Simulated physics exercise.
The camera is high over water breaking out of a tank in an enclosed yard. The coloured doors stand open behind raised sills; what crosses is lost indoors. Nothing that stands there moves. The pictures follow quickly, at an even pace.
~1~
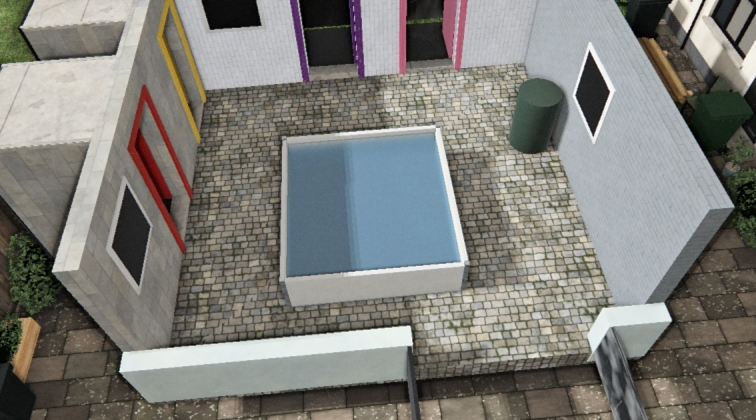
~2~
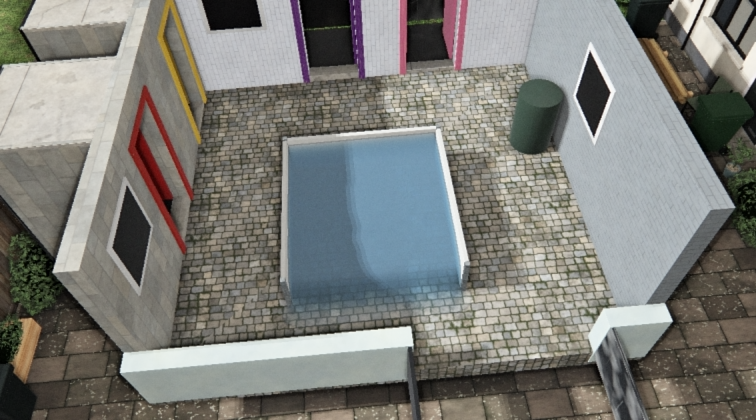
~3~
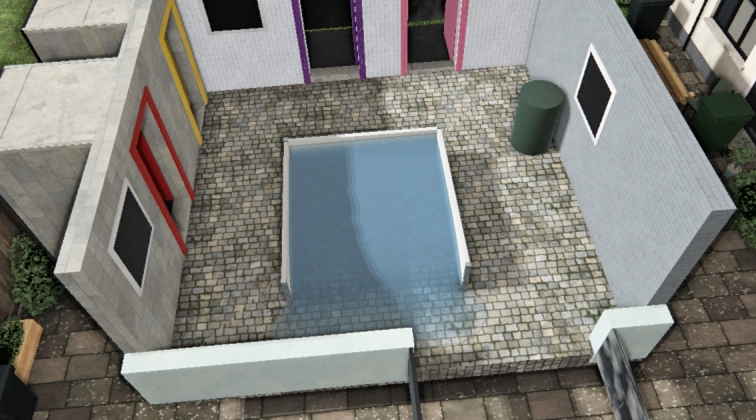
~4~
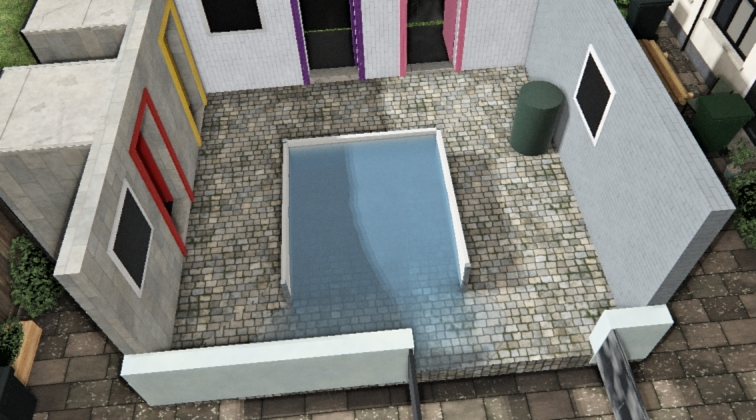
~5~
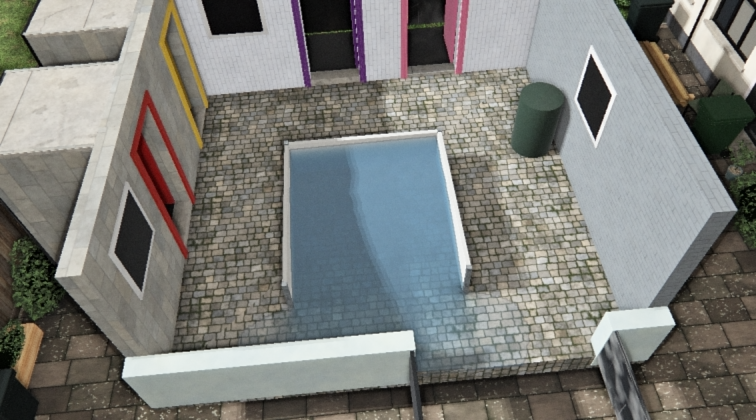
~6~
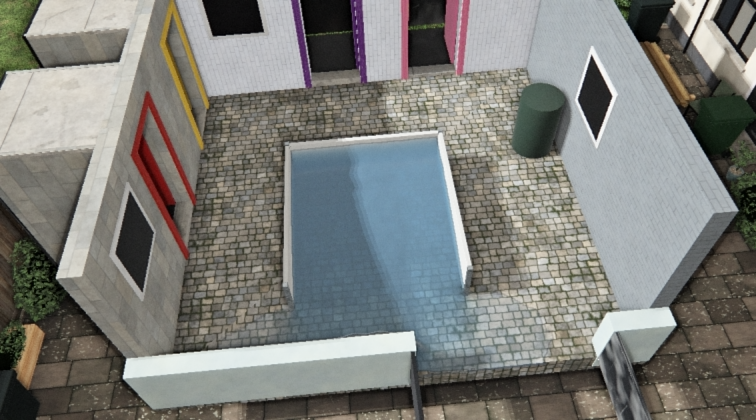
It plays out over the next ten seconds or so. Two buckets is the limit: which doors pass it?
In the end: The pink door holds within the limit; the purple door holds within the limit; the yellow door floods; the red door holds within the limit.
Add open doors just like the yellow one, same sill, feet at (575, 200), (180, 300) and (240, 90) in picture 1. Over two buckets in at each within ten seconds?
As listed: Lets less in, passes that mark, goes over.
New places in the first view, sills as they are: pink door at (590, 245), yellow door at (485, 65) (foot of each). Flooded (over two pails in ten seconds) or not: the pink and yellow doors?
My reading: Pink takes less, yellow lets less in.
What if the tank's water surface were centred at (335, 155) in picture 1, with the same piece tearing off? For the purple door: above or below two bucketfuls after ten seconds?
My reading: Purple stays under.
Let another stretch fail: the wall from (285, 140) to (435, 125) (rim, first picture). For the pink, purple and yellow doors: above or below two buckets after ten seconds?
In short: Pink takes more; purple takes more; yellow takes more.
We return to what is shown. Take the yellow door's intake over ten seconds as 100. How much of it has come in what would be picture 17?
About 0 per cent.
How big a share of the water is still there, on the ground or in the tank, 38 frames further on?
Near 64 in a hundred.
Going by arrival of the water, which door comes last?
Last comes the one in pink.
A moment on, water covers 15 % of the floor; the pink door not reached, the purple door not reached, the yellow door not reached, the red door not reached.
Next, water covers 25 % of the floor; the pink door not reached, the purple door not reached, the yellow door not reached, the red door wet at the sill, nothing in.
Then, water covers 50 % of the floor; the pink door not reached, the purple door not reached, the yellow door wet at the sill, nothing in, the red door wet at the sill, nothing in.
Later, water covers 75 % of the floor; the pink door wet at the sill, nothing in, the purple door wet at the sill, nothing in, the yellow door under two buckets in, the red door wet at the sill, nothing in.
In the end, water covers 95 % of the floor; the pink door wet at the sill, nothing in, the purple door wet at the sill, nothing in, the yellow door far over two buckets in, the red door wet at the sill, nothing in.
